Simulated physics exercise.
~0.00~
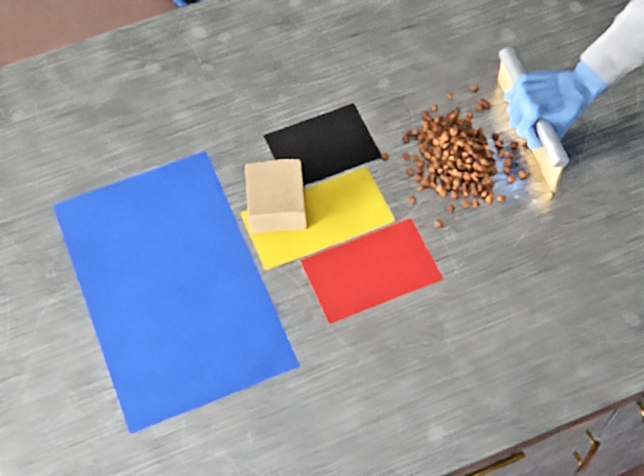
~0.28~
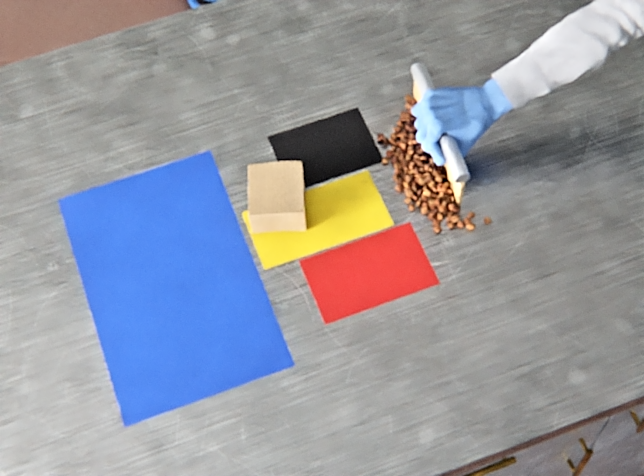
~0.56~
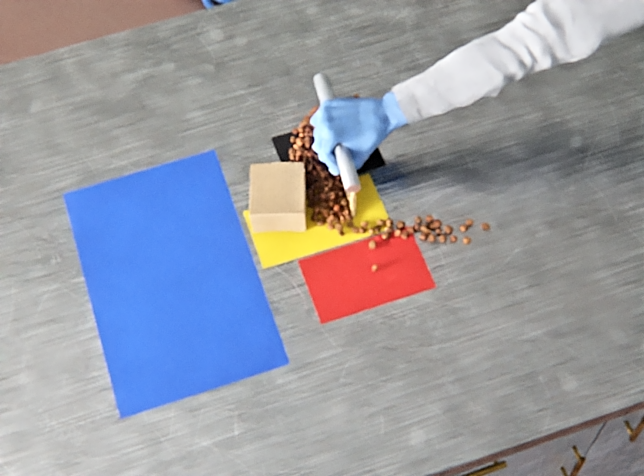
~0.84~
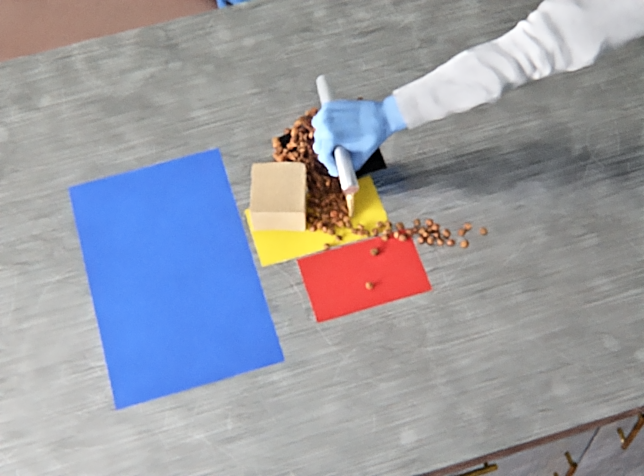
At the start, a blue-gloved hand holds a scraper upright behind a loose pile of brown kibble on a grey surface, to the right of black, yellow, red and blue mats and a tan block. The hand pushes the scraper left, gathering the pieces into a narrow band beside the black mat. It continues over the black and yellow mats, packing kibble against the block while some trails off behind to the right. The scraper then stops beside the block. The kibble ends mostly on the black and yellow mats, with a few pieces on the red and none on the blue.
